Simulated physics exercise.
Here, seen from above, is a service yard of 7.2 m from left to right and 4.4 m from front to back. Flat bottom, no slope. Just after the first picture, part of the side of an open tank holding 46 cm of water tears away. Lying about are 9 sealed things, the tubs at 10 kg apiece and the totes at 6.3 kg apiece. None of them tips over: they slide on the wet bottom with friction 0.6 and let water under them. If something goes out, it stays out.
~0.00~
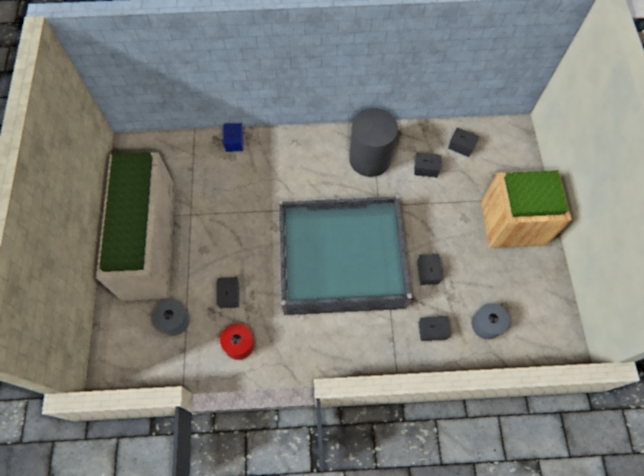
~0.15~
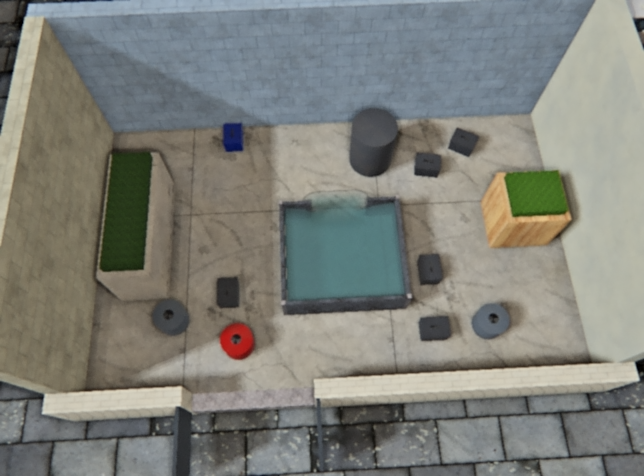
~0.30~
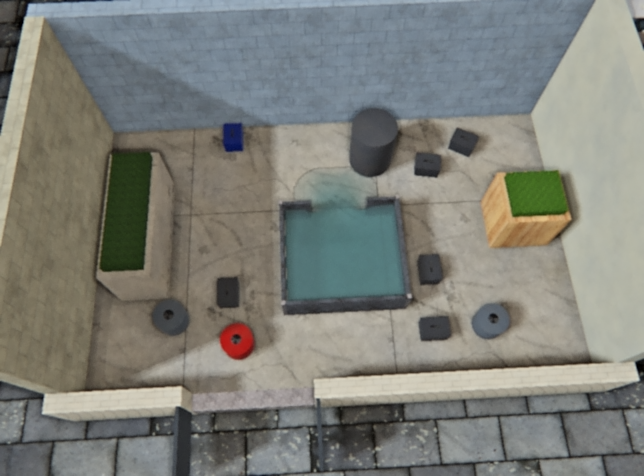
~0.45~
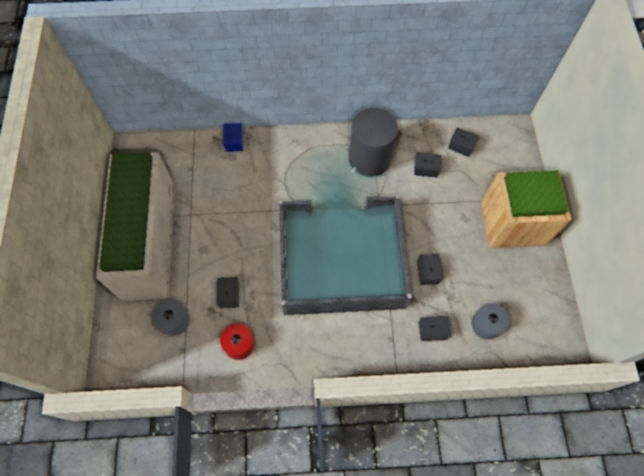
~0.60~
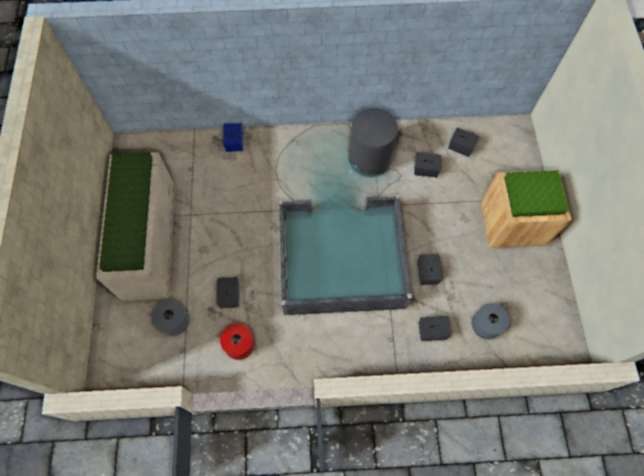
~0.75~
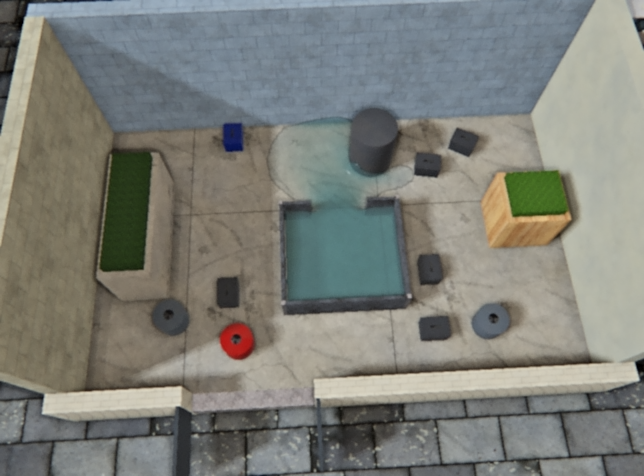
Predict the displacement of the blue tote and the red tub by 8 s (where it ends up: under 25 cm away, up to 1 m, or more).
As I see it, blue tote: Large shift; red tub: Negligible shift.
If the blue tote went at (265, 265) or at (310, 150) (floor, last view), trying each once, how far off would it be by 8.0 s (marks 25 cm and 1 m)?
From the first spot it does not really budge, and from the second it goes a long way.
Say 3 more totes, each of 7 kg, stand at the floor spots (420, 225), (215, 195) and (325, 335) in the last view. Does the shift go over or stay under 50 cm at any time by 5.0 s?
Taking them in order: Not far enough, not far enough and not far enough.
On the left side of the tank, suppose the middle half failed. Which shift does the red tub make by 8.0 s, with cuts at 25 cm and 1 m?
If that happened, the red tub does not really move.
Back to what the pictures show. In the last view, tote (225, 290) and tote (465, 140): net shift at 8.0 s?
Respectively: 0 cm / 120 cm.
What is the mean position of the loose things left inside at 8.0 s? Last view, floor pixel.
The centre is close to (343, 285).
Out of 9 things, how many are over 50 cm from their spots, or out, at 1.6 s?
At that moment it comes to 0.
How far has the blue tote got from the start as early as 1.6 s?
Roughly 30 cm.
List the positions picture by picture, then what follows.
The blue tote at (232, 133) rests on the ground; the red tub at (236, 339), on the bottom; water covers 2.5 m2; 0 of 9 have shifted, in the first frame.
The blue tote at (232, 133), on the bottom; the red tub at (236, 339), on the bottom; water covers 2.9 m2; 0 of 9 have shifted, in the second frame.
The blue tote at (232, 133) rests on the ground; the red tub at (236, 339), on the bottom; water covers 3.5 m2; 0 of 9 have shifted, in the third frame.
The blue tote at (232, 133), on the bottom; the red tub at (236, 339) rests on the ground; 4.0 m2 under water; 0 of 9 have shifted, in the fourth frame.
The blue tote at (232, 133), on the bottom; the red tub at (236, 339), on the bottom; 4.6 m2 under water; 0 of 9 have shifted, in the fifth frame.
The blue tote at (232, 133) rests on the ground; the red tub at (236, 339) rests on the ground; 5.0 m2 under water; 0 of 9 have shifted, in the sixth frame.
After 1.6 s the blue tote is near (216, 140), 0.3 m from its start, aground; the red tub is near (236, 339), 0.0 m from its start, aground; 0 of 9 are out; 0 afloat.
After 3.6 s the blue tote is near (115, 179), 2.0 m from its start, afloat; the red tub is near (236, 339), 0.0 m from its start, aground; 0 of 9 are out; 1 afloat.
After 5.6 s the blue tote is near (102, 331), 3.7 m from its start, aground; the red tub is near (236, 339), 0.0 m from its start, aground; 0 of 9 are out; 0 afloat.
After 8.0 s the blue tote is near (130, 367), 4.0 m from its start, aground; the red tub is near (236, 339), 0.0 m from its start, aground; 0 of 9 are out; 1 afloat.
